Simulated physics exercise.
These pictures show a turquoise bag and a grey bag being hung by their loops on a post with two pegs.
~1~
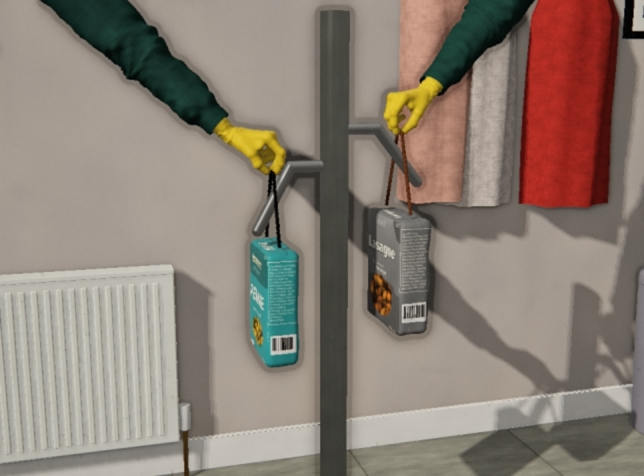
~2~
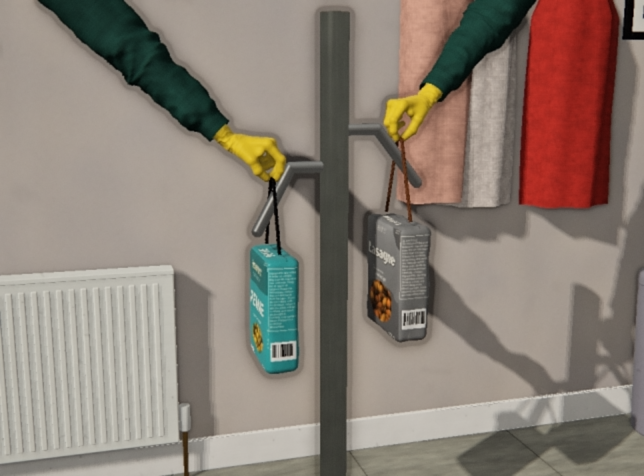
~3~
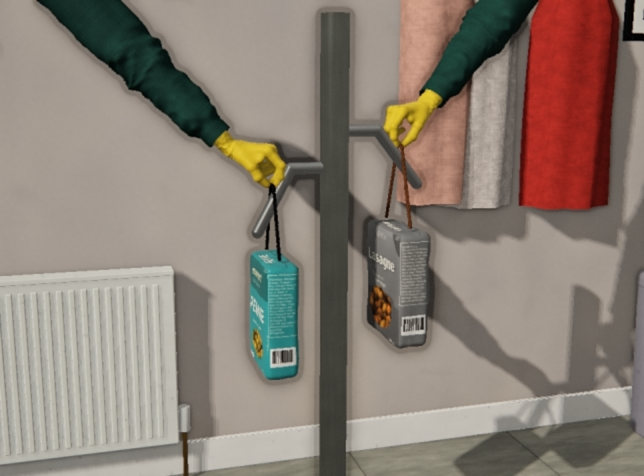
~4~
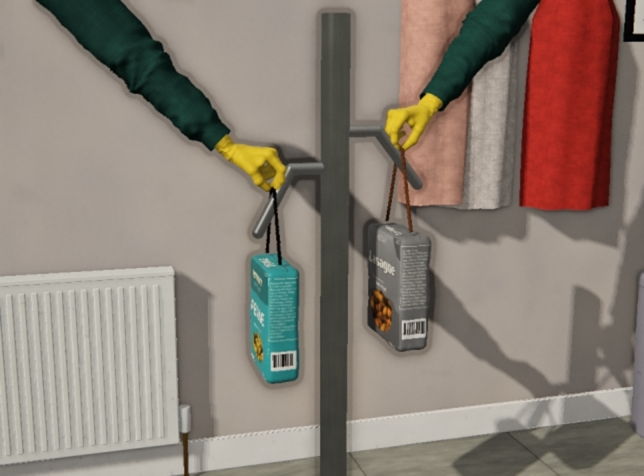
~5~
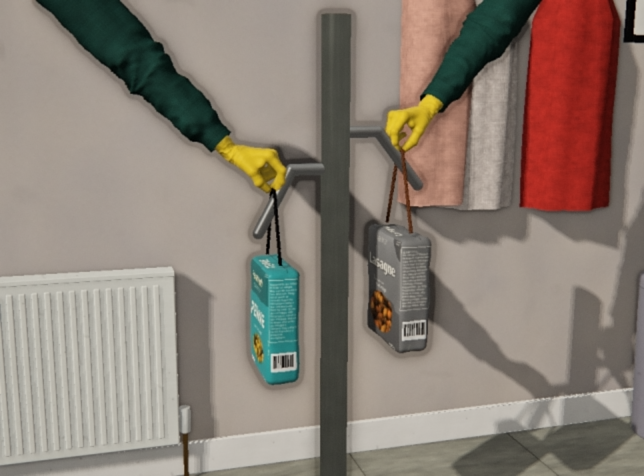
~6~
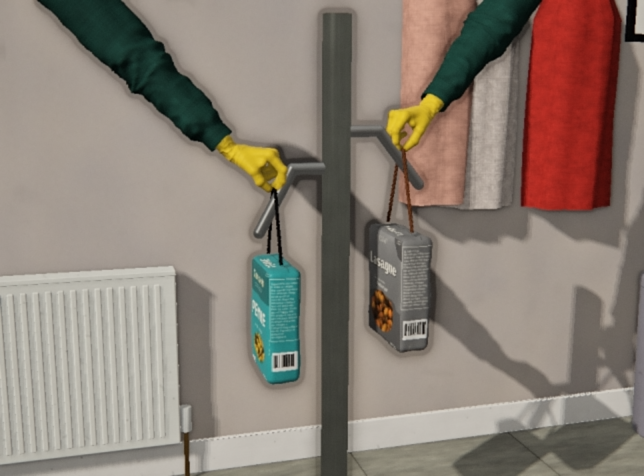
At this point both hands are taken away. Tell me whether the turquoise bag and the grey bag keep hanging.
As I see it, my guess is the turquoise bag will be off the peg; my guess is the grey bag will be off the peg.
Then, 0.48 s on from there, turquoise bag on the floor; grey bag on the floor.
In the end, turquoise bag on the floor; grey bag on the floor. The turquoise bag slips off its peg and the grey bag drops to the floor.
